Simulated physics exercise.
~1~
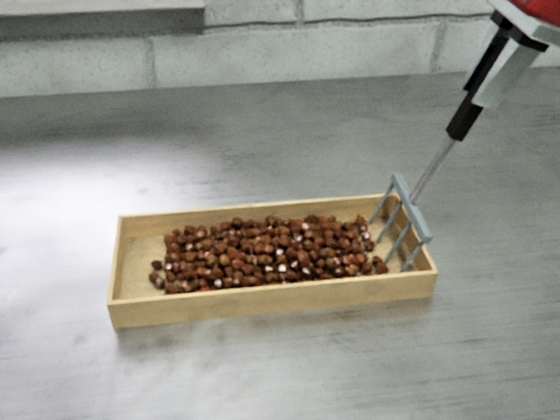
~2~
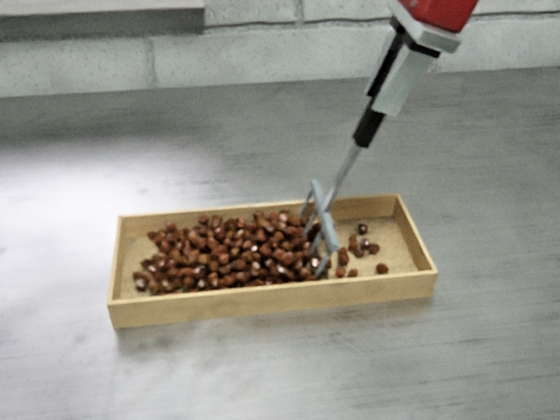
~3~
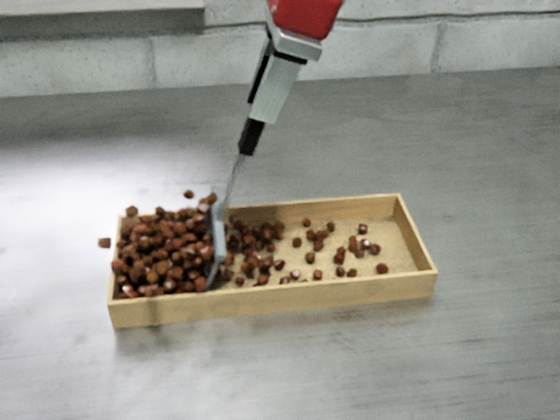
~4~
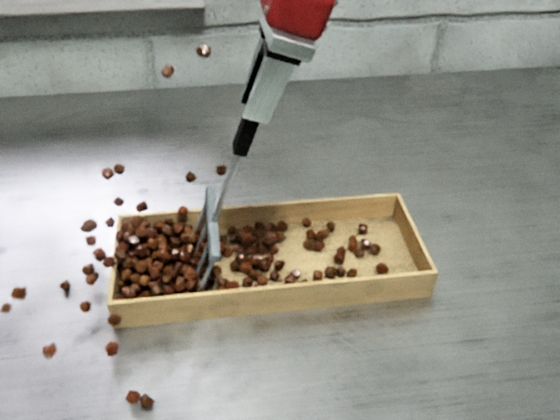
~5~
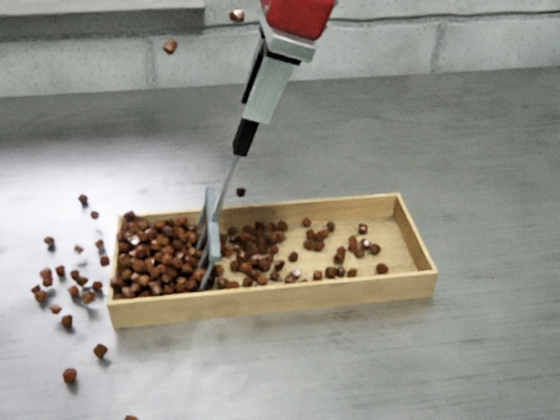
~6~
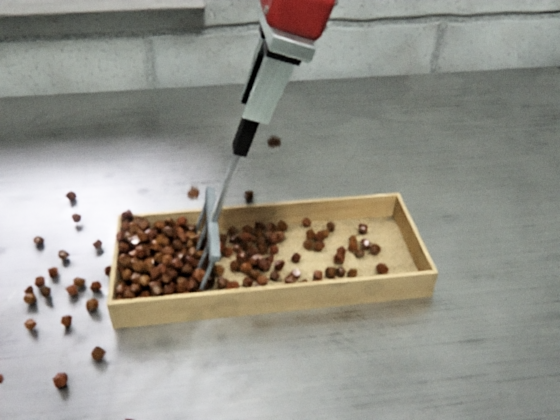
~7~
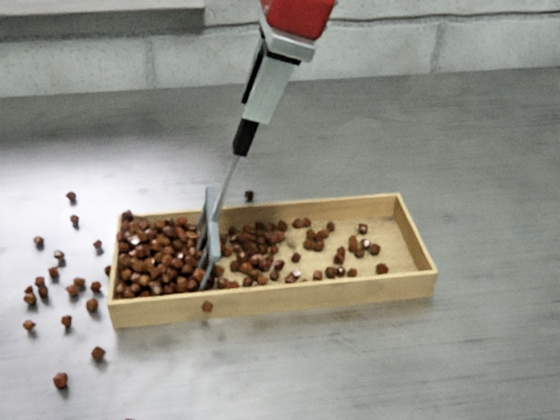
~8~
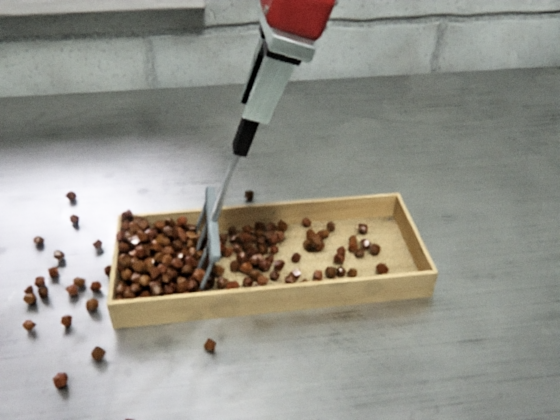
In a wooden tray, a rake sweeps brown pellets left, scattering some onto the table.
